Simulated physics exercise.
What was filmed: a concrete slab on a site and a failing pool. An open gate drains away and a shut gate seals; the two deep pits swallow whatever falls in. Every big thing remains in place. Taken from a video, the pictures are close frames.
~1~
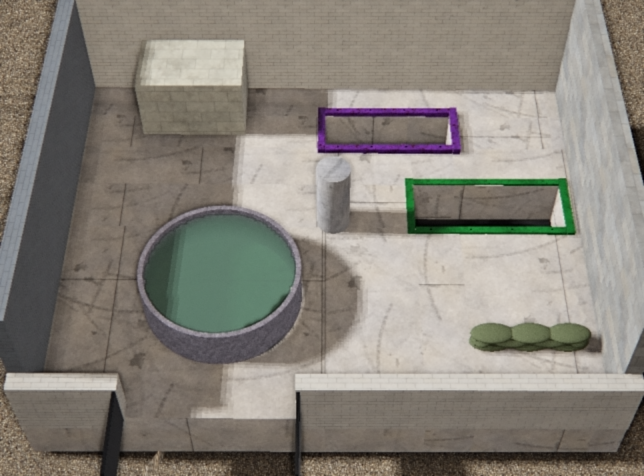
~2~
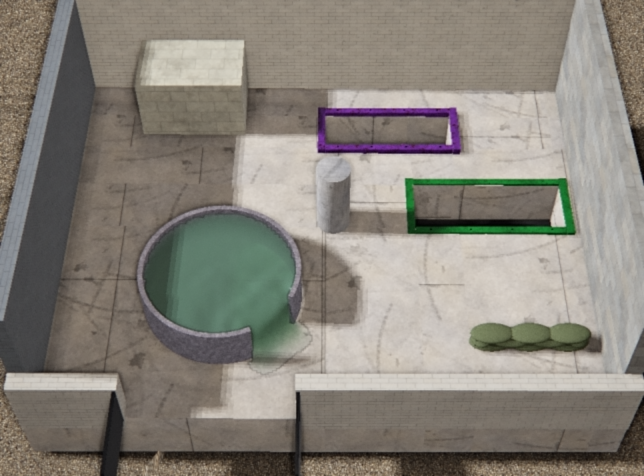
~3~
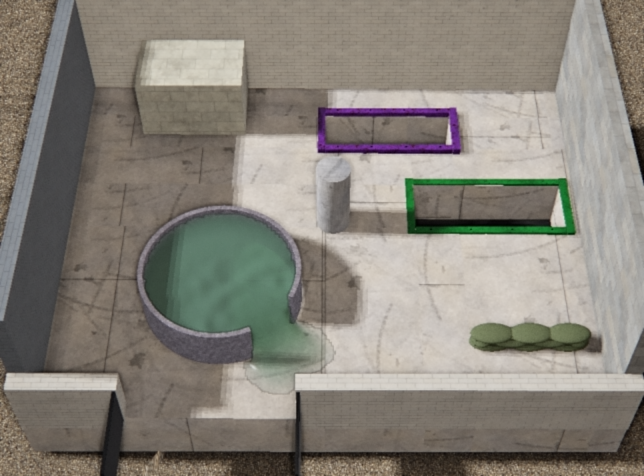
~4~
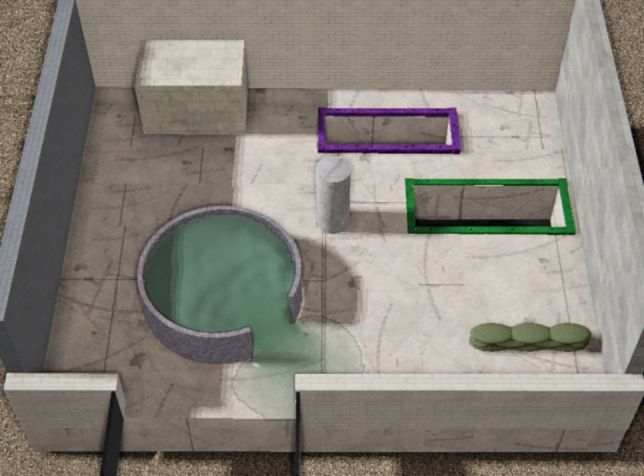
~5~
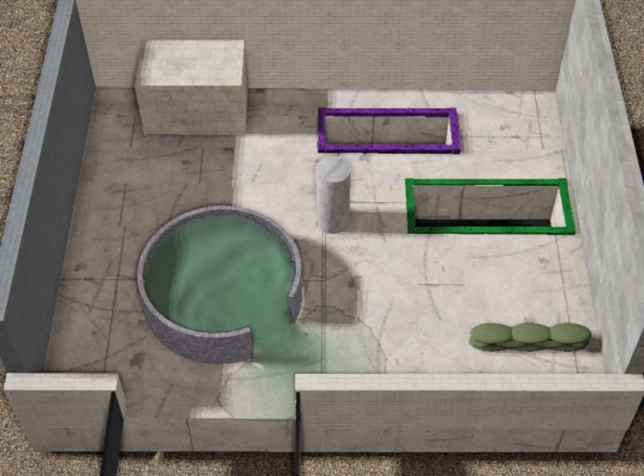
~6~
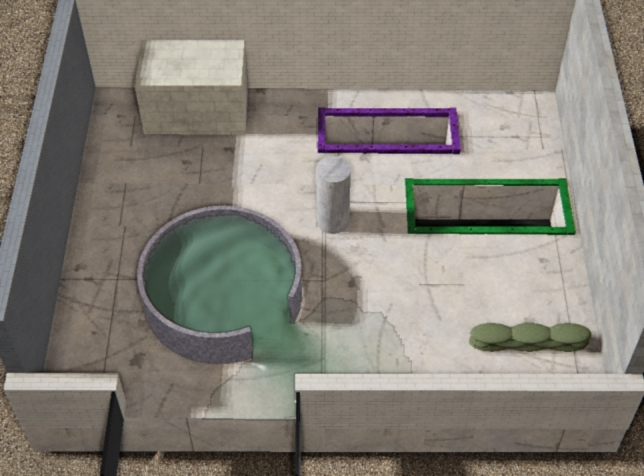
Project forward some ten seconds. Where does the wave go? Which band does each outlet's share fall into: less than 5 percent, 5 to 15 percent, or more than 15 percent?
Shares: The gate, more than 15 percent; the purple pit, less than 5 percent; the green pit, 5 to 15 percent.
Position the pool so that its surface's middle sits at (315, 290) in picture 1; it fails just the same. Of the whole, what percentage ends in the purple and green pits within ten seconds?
I'd say purple gets 0 % and green gets 20 %.
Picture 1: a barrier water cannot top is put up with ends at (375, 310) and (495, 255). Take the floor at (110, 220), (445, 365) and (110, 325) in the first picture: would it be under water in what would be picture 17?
Point by point: First spared, next swamped, last spared.
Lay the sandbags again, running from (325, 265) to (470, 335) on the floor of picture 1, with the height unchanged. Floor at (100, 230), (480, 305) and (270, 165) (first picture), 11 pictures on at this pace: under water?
First spot stays bare, second stays bare, third stays bare.
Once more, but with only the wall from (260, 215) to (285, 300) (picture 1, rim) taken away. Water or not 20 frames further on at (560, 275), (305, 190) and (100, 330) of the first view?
Note, points one to three: Reached and soaked / reached and soaked / unreached.
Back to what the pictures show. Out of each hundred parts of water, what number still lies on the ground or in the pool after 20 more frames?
Roughly 86 percent.
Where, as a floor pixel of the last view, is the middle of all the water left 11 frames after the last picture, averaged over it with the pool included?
The water centres close to (287, 320).
A moment on, water covers 15 % of the floor; the gate 4 %, the purple pit 0 %, the green pit 0 %.
Next, water covers 15 % of the floor; the gate 8 %, the purple pit 0 %, the green pit 0 %.
Then, water covers 25 % of the floor; the gate 13 %, the purple pit 0 %, the green pit 1 %.
Later, water covers 30 % of the floor; the gate 19 %, the purple pit 0 %, the green pit 4 %.
In the end, water covers 45 % of the floor; the gate 23 %, the purple pit 0 %, the green pit 10 %.
